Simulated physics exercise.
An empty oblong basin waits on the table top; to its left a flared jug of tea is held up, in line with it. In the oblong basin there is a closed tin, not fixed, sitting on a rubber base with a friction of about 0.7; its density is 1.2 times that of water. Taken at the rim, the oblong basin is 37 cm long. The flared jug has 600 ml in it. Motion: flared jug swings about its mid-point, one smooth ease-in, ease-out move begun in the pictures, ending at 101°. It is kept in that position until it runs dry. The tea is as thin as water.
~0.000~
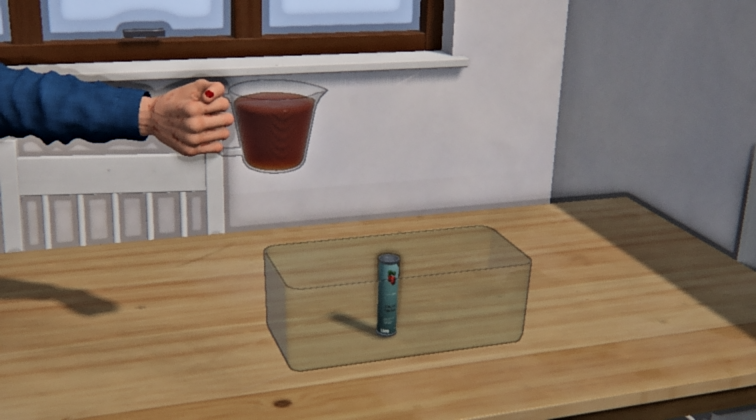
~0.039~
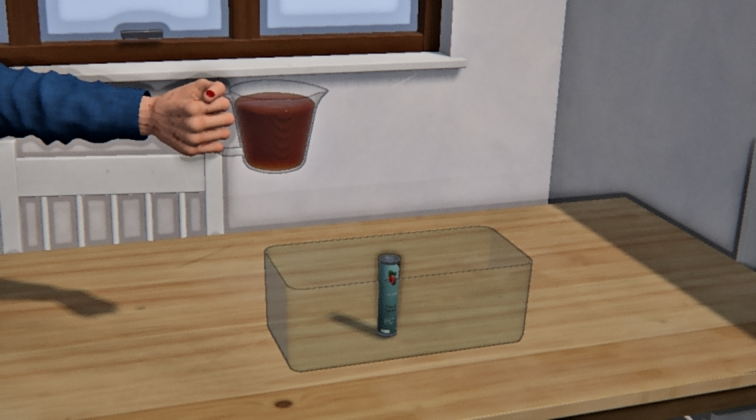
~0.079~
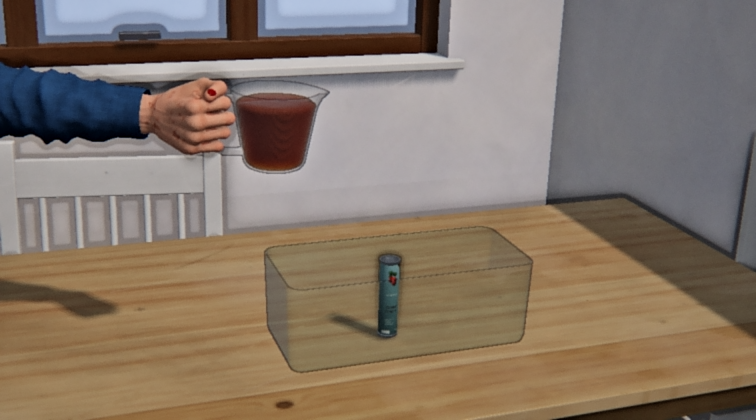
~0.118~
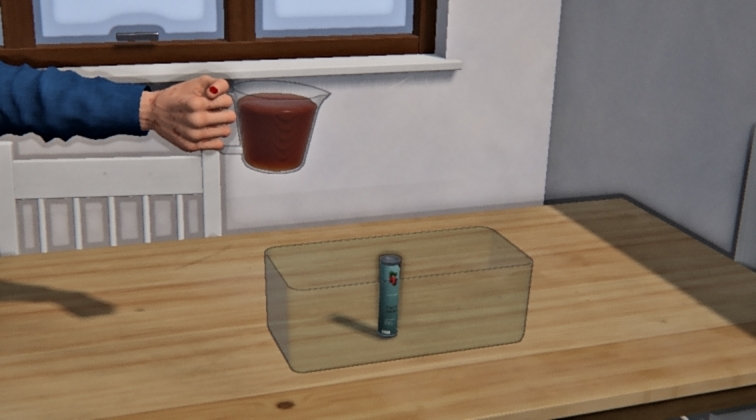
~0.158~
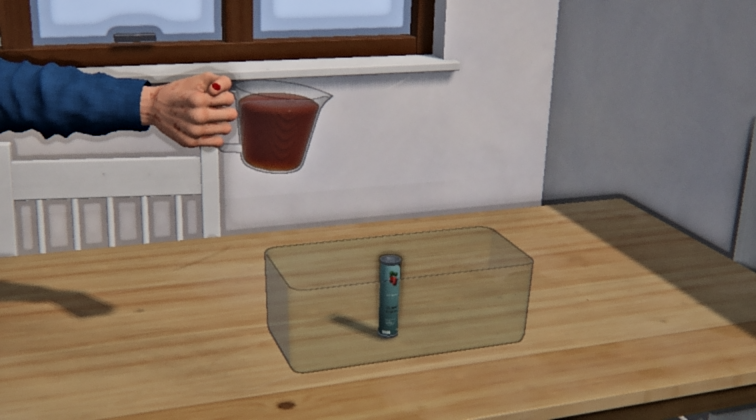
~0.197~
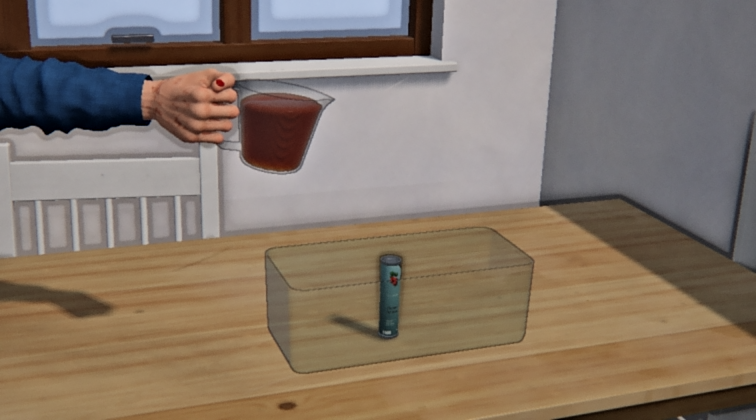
An arm in a blue sleeve reaches in from the left, seen from slightly above a light wooden table, with a white chair, pale walls and a brown-framed window behind. Its hand grips a clear flared jug of reddish-brown tea, above and left of a see-through oblong basin holding a small teal tin. The hand slowly tilts the jug slightly rightward, while the basin, tin and camera stay still.
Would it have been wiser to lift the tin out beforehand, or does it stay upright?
Overturned.
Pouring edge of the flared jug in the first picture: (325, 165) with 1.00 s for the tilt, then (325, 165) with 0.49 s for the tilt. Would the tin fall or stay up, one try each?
Try 1: Still standing; try 2: Still standing.
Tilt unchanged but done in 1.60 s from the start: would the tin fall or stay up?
Result: Tin tipped over.
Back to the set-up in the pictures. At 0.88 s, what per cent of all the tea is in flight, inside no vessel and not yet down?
It comes to some 26 percent of the total.
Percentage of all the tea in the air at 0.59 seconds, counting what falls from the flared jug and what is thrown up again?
Close to 26 in a hundred.
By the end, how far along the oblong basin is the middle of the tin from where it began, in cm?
Net tin displacement: Roughly 10.0 cm.
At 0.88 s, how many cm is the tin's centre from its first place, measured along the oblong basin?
Close to 1 cm.
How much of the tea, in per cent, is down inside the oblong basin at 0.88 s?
I'd put it at roughly 58 per cent.
By 0.59 s the tilt is 64° and 71 per cent is still to pour; the tin stands where it began.
By 0.88 s the tilt is 97° and 16 per cent is still to pour; the tin stands 1 cm from where it began.
By 1.17 s the tilt is 101° and 0 per cent is still to pour; the tin lies on its side.
By 1.50 s the tilt is 101° and 0 per cent is still to pour; the tin lies on its side.
At rest the tin lies on its side.
